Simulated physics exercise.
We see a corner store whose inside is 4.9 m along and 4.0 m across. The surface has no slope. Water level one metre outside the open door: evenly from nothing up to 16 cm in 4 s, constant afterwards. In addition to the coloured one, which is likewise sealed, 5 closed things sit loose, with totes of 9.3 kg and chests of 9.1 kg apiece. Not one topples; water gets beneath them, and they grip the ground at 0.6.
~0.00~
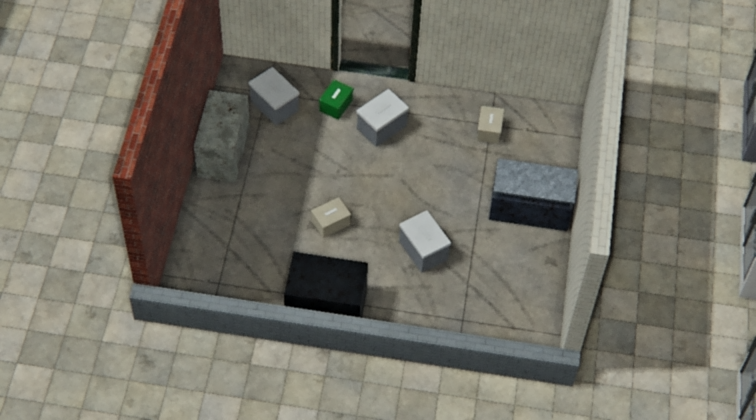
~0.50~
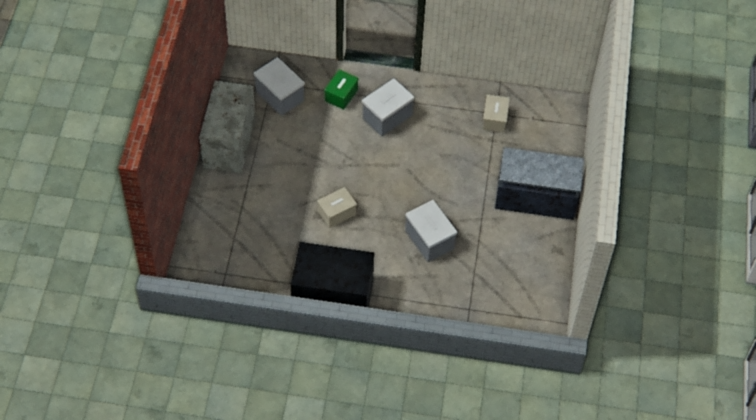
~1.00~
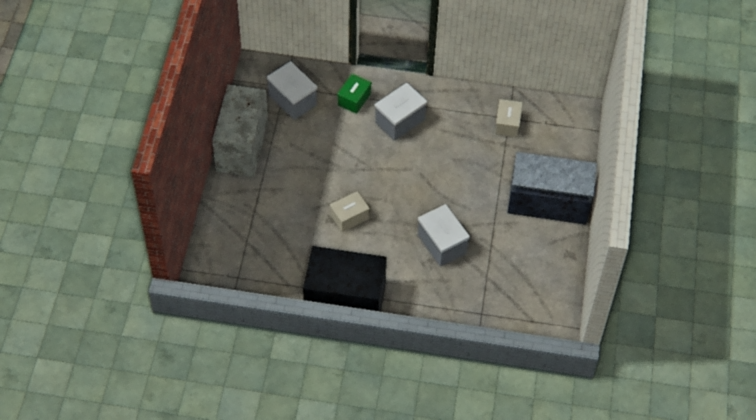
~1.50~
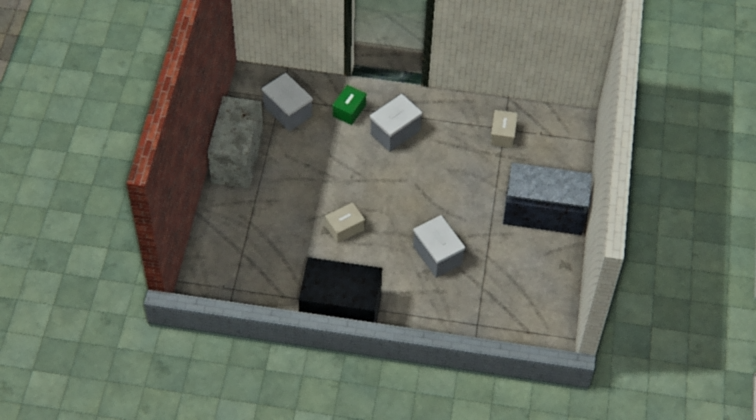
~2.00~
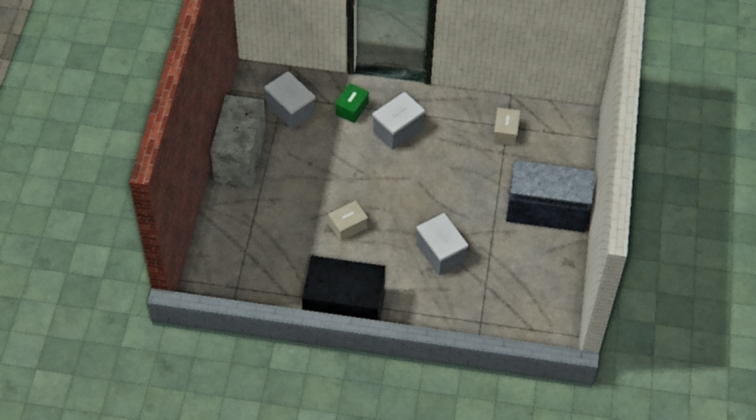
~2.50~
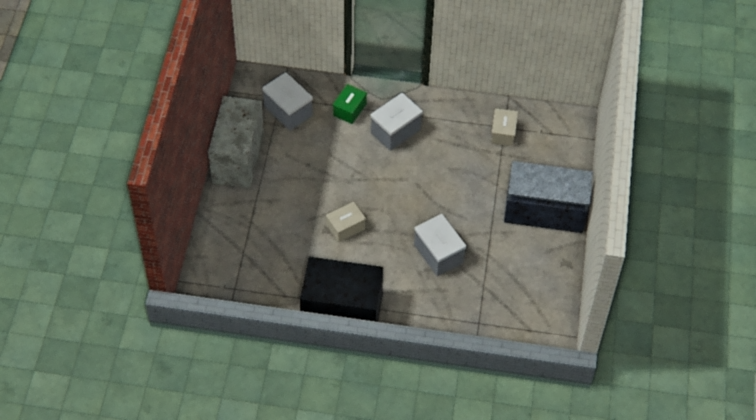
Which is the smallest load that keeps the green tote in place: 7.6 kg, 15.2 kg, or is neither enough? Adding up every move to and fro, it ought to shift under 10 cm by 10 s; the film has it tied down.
I'd say it needs the double load.
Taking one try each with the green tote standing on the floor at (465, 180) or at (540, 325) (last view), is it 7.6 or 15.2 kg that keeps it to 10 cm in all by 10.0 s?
In order: Even the lighter mass works; even the lighter mass works.
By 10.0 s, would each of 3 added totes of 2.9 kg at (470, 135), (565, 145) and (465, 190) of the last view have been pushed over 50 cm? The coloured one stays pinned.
The first comes out below the threshold, the second below the threshold, the third above the threshold.
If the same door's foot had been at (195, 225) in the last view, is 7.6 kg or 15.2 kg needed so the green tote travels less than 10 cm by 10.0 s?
For that position, the smaller mass succeeds.
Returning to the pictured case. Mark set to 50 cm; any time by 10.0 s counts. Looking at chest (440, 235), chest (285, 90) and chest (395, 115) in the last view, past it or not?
First below the mark, second below the mark, third above the mark.
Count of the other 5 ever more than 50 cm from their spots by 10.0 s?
That comes to 1.
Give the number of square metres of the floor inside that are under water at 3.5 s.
About 1.0 m2 is covered.
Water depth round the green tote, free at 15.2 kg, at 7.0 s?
Close to 5 cm deep.
After 3.5 s the green tote would be 0 cm from its start with 7.6 kg and 0 cm from its start with 15.2 kg; 3 cm of water round it then.
After 4.5 s the green tote would be 18 cm from its start with 7.6 kg and 0 cm from its start with 15.2 kg; 5 cm of water round it then.
After 7.0 s the green tote would be 64 cm from its start with 7.6 kg and 0 cm from its start with 15.2 kg; 5 cm of water round it then.
After 10.0 s the green tote would be 74 cm from its start with 7.6 kg and 0 cm from its start with 15.2 kg; 5 cm of water round it then.
